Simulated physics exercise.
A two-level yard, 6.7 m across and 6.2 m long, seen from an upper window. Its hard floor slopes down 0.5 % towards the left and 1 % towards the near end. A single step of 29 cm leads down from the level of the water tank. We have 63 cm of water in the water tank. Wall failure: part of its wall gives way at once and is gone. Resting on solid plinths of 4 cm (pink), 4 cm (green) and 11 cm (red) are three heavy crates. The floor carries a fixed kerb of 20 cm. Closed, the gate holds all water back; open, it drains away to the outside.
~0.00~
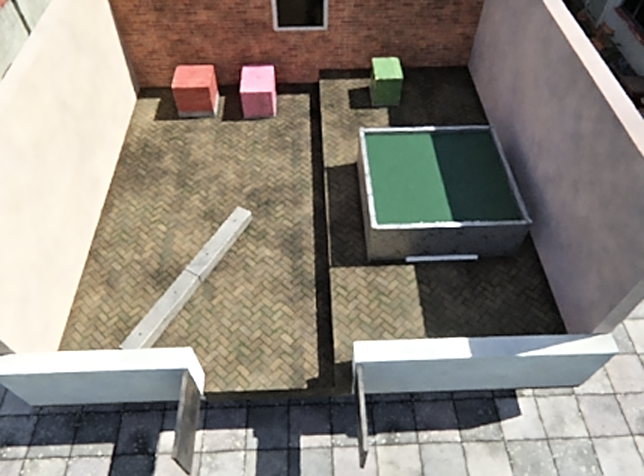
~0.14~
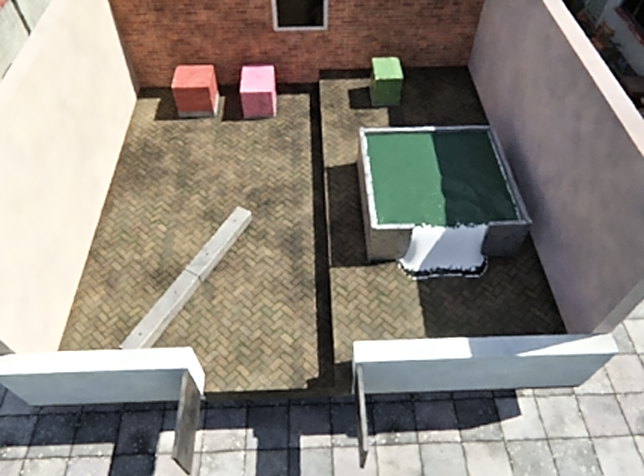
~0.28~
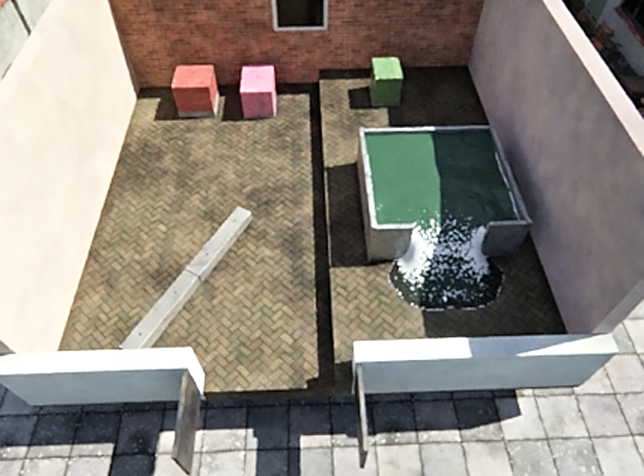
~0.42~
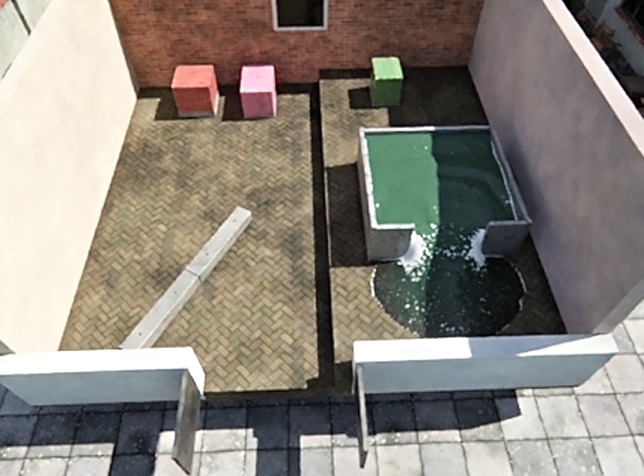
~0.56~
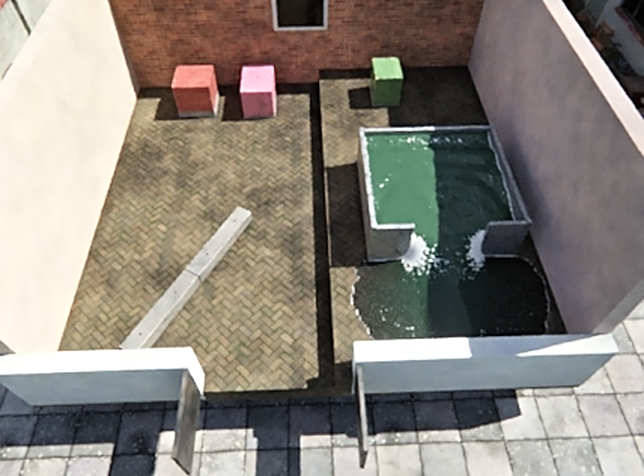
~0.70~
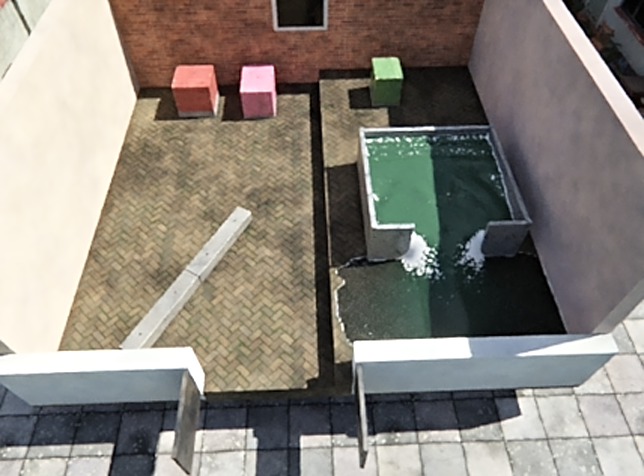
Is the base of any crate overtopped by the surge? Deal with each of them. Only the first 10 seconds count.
My prediction: The pink crate is not spared; the green crate is not spared; the red crate is spared.
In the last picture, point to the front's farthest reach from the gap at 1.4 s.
That would be close to (260, 371).
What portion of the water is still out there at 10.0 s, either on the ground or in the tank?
About 82 per cent.
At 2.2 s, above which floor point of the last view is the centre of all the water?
About (431, 249).
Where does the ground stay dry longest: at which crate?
The red one.
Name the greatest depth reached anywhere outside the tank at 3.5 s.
Peak depth: Approx. 28 cm.
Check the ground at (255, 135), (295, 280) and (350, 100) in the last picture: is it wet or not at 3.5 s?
Going through the three points: Not yet touched, then awash, then not yet touched.
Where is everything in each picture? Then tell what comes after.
The water tank at (437, 176) is whole and still, 63 cm deep, in the first frame.
Water pours out at (444, 244) and has run 0.6 m, to (406, 268); deepest outside 32 cm, 63 cm at the water tank's back, in the second frame.
Water pours out at (444, 246) and has run 0.9 m, to (411, 298); deepest outside 36 cm, 63 cm at the water tank's back, in the third frame.
The front is at (436, 337), 1.3 m from the gap at (444, 246); 1.9 m2 of floor is under water; 63 cm left at the back of the water tank, in the fourth frame.
Water pours out at (444, 246) and has run 1.7 m, to (406, 356); deepest outside 38 cm, 57 cm at the water tank's back, in the fifth frame.
The front is at (368, 358), 1.9 m from the gap at (444, 245); 3.6 m2 of floor is under water; 52 cm left at the back of the water tank, in the sixth frame.
After 1.4 s water covers 15 % of the floor and is deepest (54 cm) near (558, 351); pink plinth not reached, green plinth not reached, red plinth not reached.
After 2.2 s water covers 25 % of the floor and is deepest (40 cm) near (558, 351); pink plinth not reached, green plinth not reached, red plinth not reached.
After 3.5 s water covers 35 % of the floor and is deepest (28 cm) near (458, 354); pink plinth not reached, green plinth not reached, red plinth not reached.
After 6.0 s water covers 60 % of the floor and is deepest (18 cm) near (444, 355); pink plinth reached, green plinth reached, red plinth not reached.
After 10.0 s water covers 90 % of the floor and is deepest (12 cm) near (162, 375); highest at the pink plinth 9 cm, highest at the green plinth 7 cm, highest at the red plinth 4 cm.
